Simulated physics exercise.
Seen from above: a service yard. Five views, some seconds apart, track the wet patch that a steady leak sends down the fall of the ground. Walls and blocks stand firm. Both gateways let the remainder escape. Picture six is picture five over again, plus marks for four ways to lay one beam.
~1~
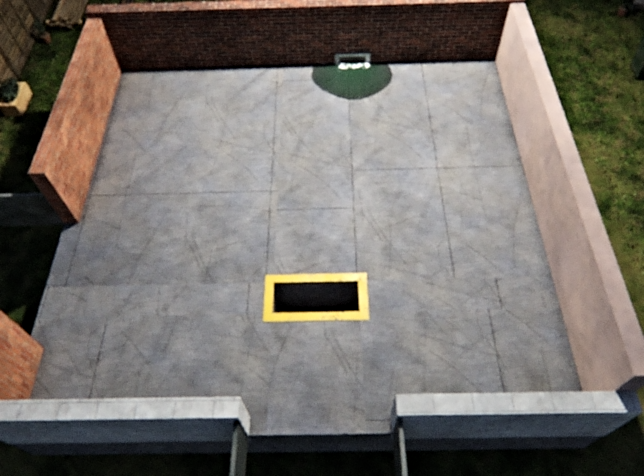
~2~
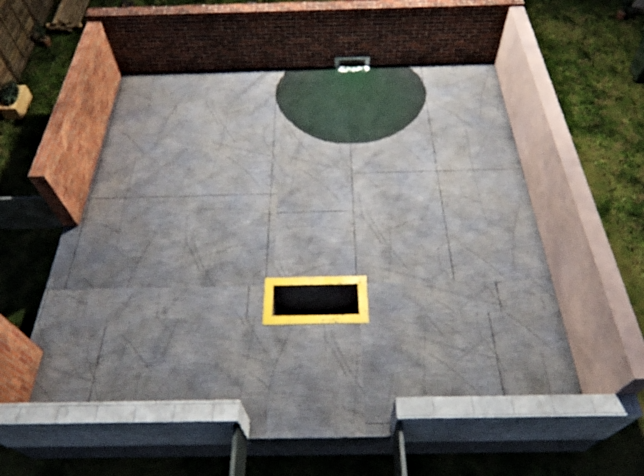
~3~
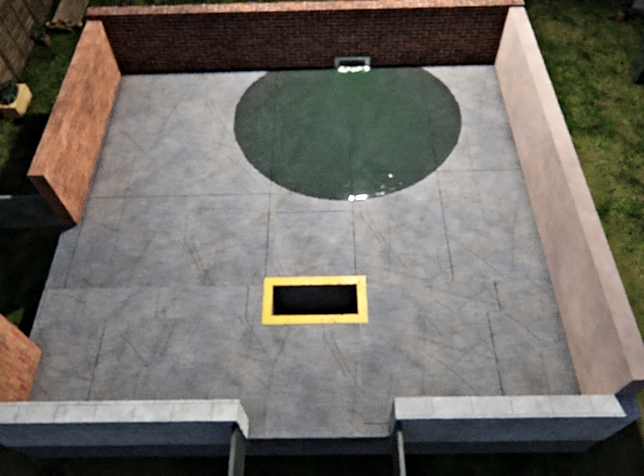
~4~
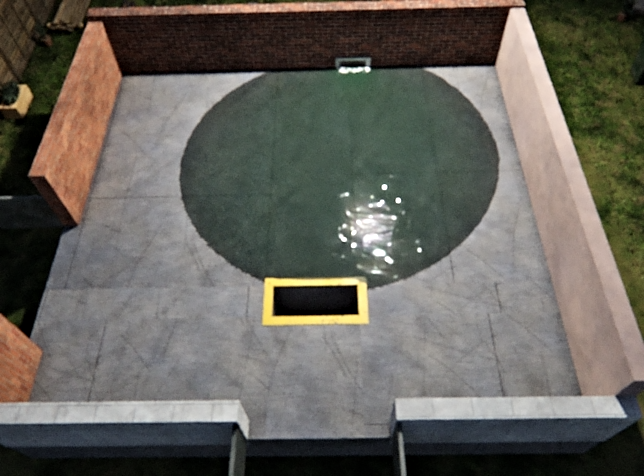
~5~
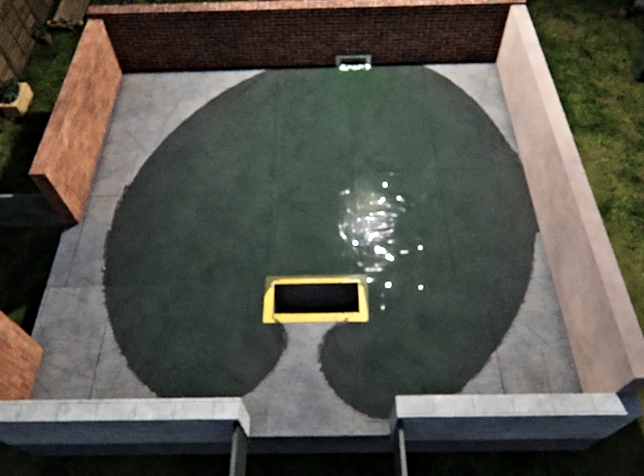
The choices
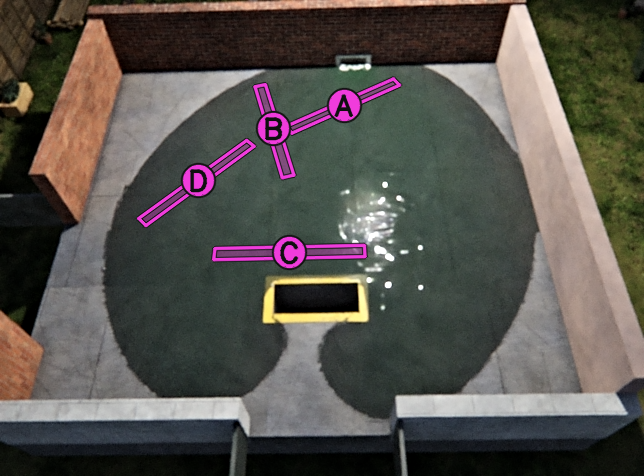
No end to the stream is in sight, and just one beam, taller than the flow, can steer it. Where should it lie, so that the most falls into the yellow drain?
The best spot is B.
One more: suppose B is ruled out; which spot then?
D.
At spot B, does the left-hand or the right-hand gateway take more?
The right gate.
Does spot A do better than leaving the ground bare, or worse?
It is worse.
In magenta, A from (289, 129) to (396, 82); B from (260, 85) to (288, 176); C from (214, 254) to (364, 250); D from (142, 221) to (250, 143).
With A, about 8 % of the stream goes into the yellow drain, about 91 % out by the gates.
With B, about 43 % of the stream goes into the yellow drain, about 53 % out by the gates.
With C, about 6 % of the stream goes into the yellow drain, about 93 % out by the gates.
With D, about 31 % of the stream goes into the yellow drain, about 68 % out by the gates.
